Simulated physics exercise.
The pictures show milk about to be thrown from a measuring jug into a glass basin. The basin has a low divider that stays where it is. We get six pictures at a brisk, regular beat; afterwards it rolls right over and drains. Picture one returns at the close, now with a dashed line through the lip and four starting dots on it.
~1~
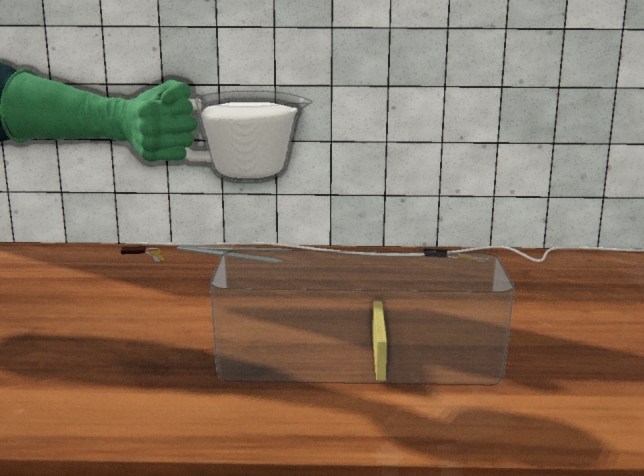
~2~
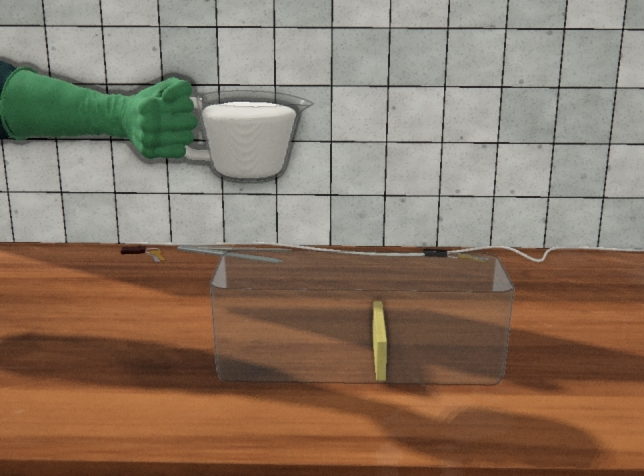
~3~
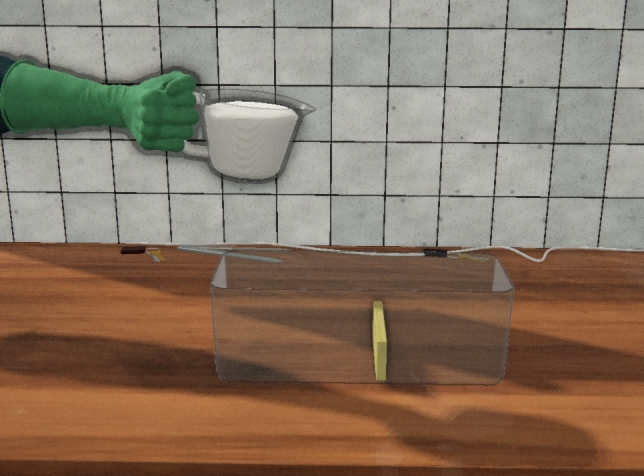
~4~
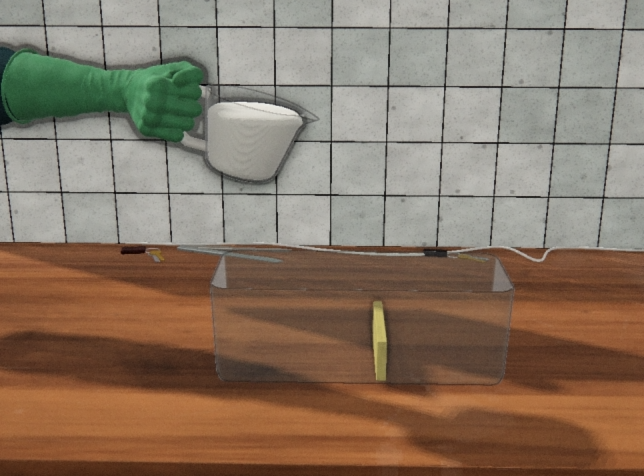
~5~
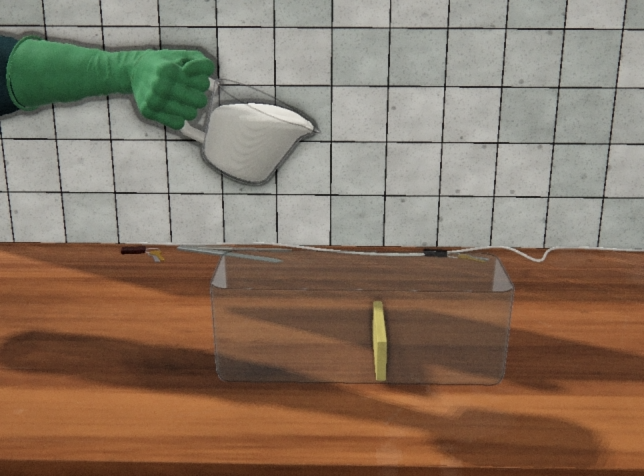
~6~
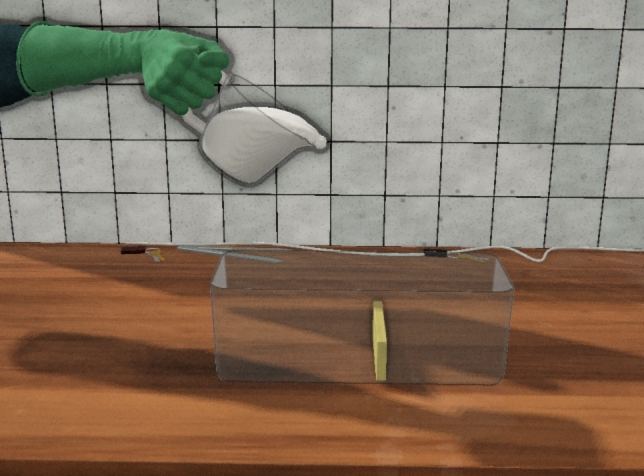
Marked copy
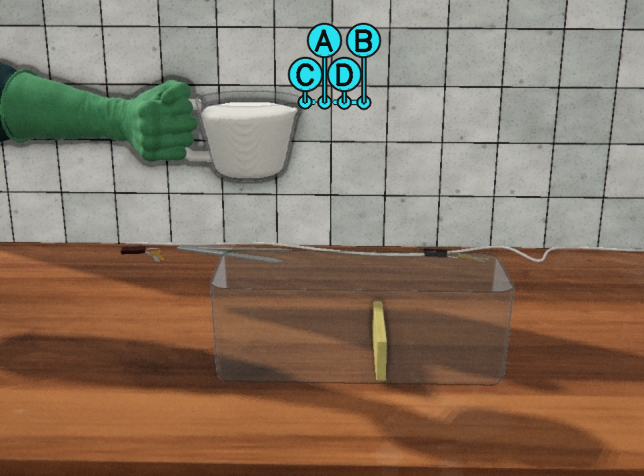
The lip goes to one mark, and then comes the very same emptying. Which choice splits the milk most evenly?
D beats the others.
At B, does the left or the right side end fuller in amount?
The right side.
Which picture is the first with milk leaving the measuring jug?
In picture 6.
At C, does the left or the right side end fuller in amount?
The left side.
On the marked copy, A at (324, 102); B at (363, 102); C at (305, 102); D at (344, 102).
With A, about 78 % ends left of the wall and 18 % right of it; 4 % is lost outside.
With B, about 12 % ends left of the wall and 86 % right of it.
With C, about 92 % ends left of the wall and 3 % right of it; 5 % is lost outside.
With D, about 45 % ends left of the wall and 53 % right of it.
